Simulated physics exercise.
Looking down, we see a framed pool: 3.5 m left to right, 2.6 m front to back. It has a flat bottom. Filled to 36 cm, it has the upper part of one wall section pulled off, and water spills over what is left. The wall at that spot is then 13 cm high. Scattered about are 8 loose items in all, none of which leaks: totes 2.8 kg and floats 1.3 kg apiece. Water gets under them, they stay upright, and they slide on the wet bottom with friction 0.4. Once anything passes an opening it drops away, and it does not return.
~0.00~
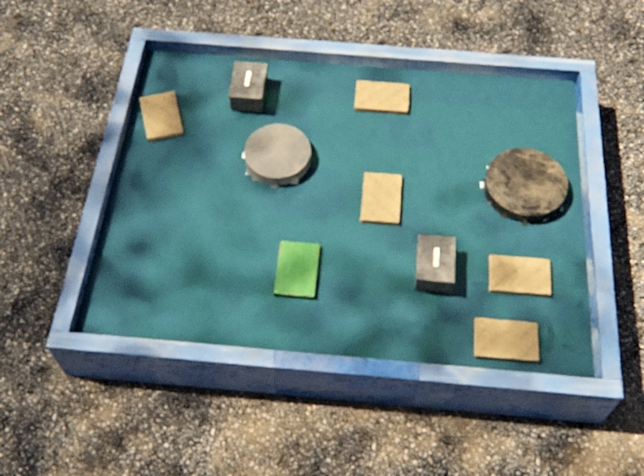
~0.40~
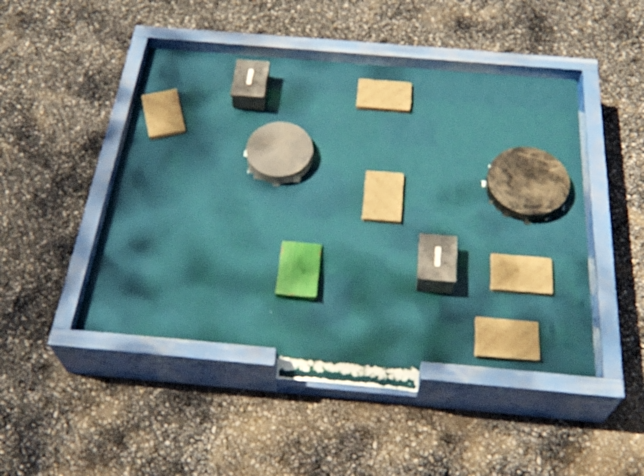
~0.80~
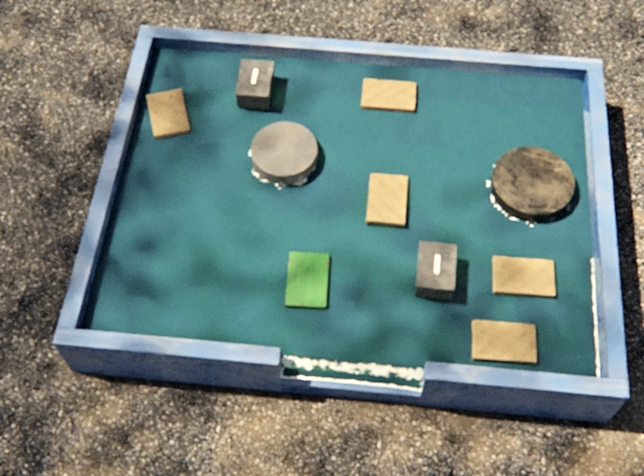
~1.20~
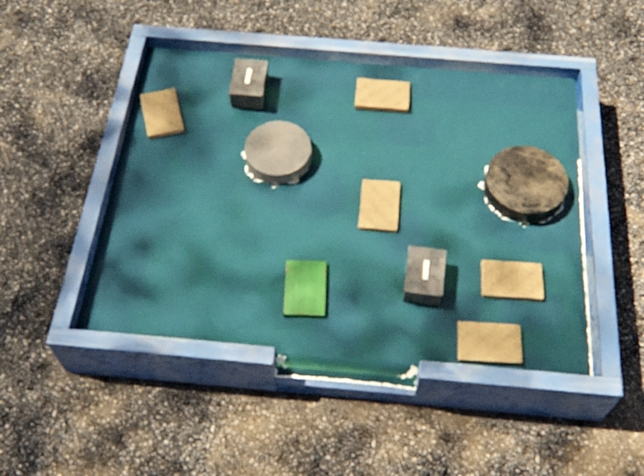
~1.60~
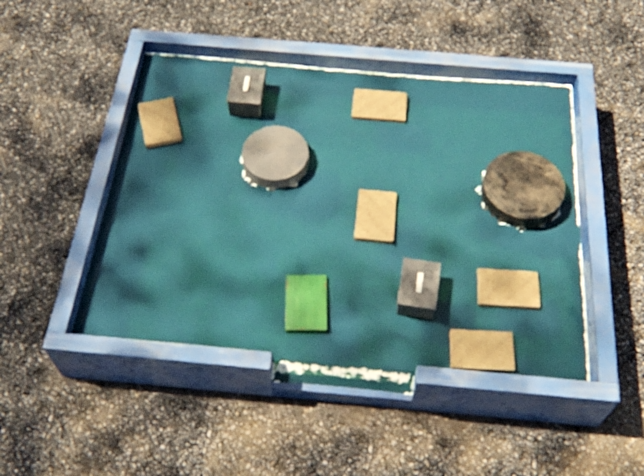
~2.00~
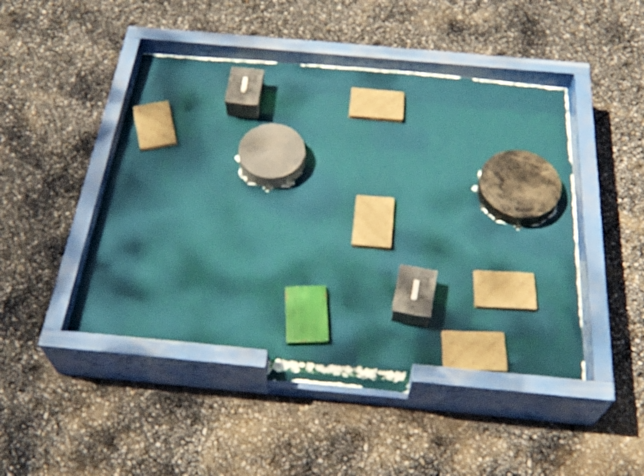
In a blue-framed pool seen from above, tan and green floats and two dark boxes sit around two round blocks. The upper part of the near wall's middle section comes away and water spills over the gap. The green float and several nearby items then drift slightly toward the opening.
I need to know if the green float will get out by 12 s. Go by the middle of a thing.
Going by the middle, the green float ends up outside.
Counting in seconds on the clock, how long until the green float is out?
3.0 s.
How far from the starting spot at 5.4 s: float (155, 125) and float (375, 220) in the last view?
The first is off by 20 cm, the second by 60 cm.
After 2.8 s the green float is near (316, 348), 0.6 m from its start, afloat; 0 of 8 are out; 8 afloat.
After 5.4 s the green float has gone out; 2 of 8 are out; 6 afloat.
After 8.0 s the green float has gone out; 2 of 8 are out; 6 afloat.
After 12.0 s the green float has gone out; 2 of 8 are out; 6 afloat.
